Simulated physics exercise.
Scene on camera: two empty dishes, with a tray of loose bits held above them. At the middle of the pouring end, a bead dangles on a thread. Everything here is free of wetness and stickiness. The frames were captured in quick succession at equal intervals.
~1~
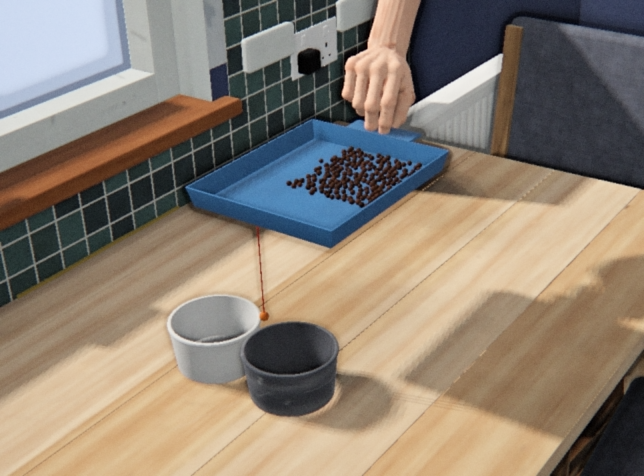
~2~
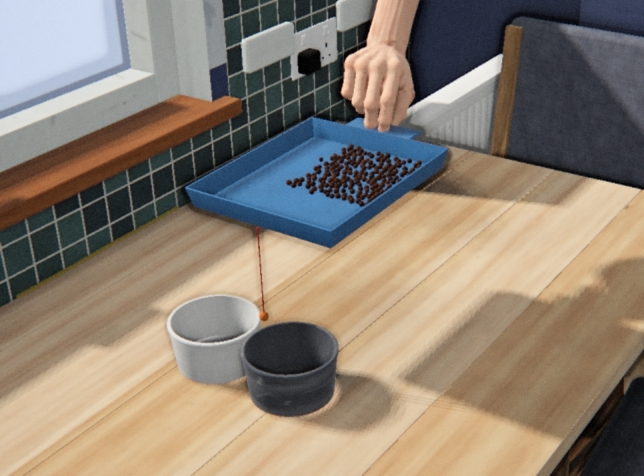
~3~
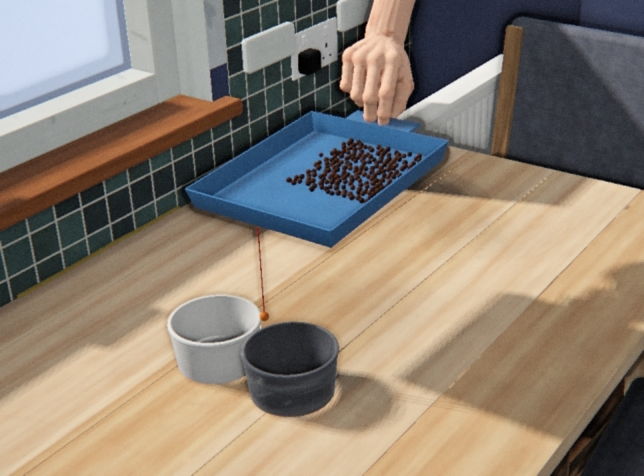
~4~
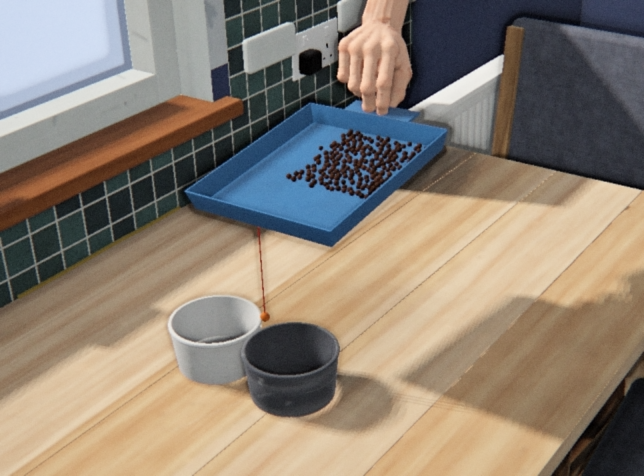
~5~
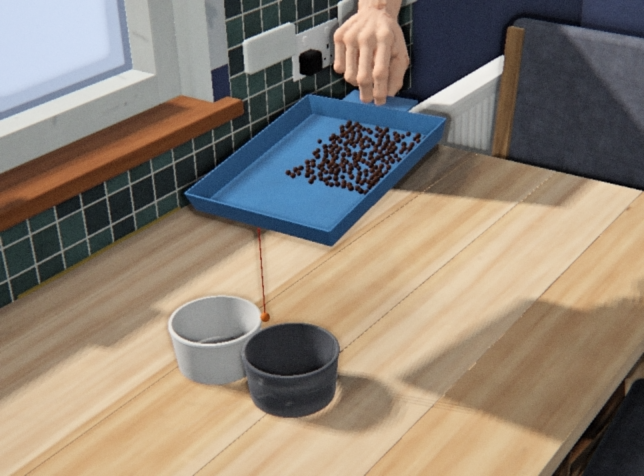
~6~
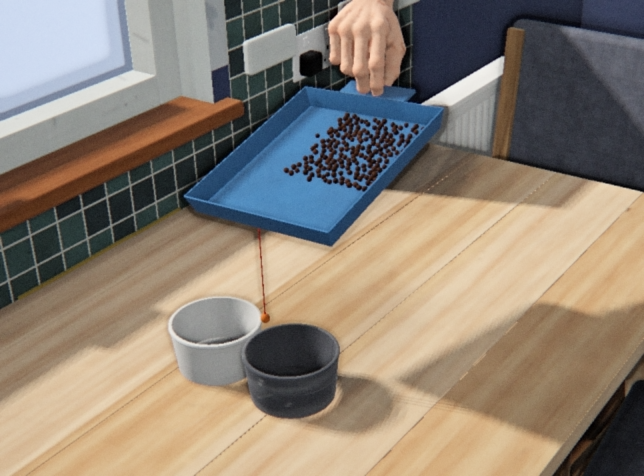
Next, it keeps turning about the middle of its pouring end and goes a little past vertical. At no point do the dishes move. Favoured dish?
Left.
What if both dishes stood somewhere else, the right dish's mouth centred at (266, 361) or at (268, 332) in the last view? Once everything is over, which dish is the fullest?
The leftmost dish, then the leftmost dish.
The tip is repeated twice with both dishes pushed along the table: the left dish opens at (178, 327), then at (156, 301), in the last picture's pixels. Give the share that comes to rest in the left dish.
That makes 60 per cent, followed by 10 per cent.
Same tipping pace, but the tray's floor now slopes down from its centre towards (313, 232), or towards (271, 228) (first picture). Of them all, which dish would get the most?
One: The right one. Two: The right dish.
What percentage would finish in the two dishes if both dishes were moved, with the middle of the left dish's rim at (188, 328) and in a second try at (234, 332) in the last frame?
About 100 per cent, then about 60 per cent.
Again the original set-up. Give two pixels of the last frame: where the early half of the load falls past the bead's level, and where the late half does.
Near (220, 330) to start, and near (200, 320) afterwards.
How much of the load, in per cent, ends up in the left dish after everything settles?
I'd put that share near 70 per cent.
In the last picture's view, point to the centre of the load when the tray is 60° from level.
Roughly (247, 216).
Soon, tray tipped steeply; nearly all on the tray; a stray few in the left dish; a stray few outside both; a stray few in the air.
A while on, tray tipped right over; most on the tray; a stray few in the right dish; a small part in the left dish; a stray few outside both; about a quarter in the air.
Towards the end, tray tipped past a quarter turn; a stray few in the right dish; about two thirds in the left dish; about a third outside both.
Finally, tray tipped past a quarter turn; a stray few in the right dish; about two thirds in the left dish; about a third outside both.
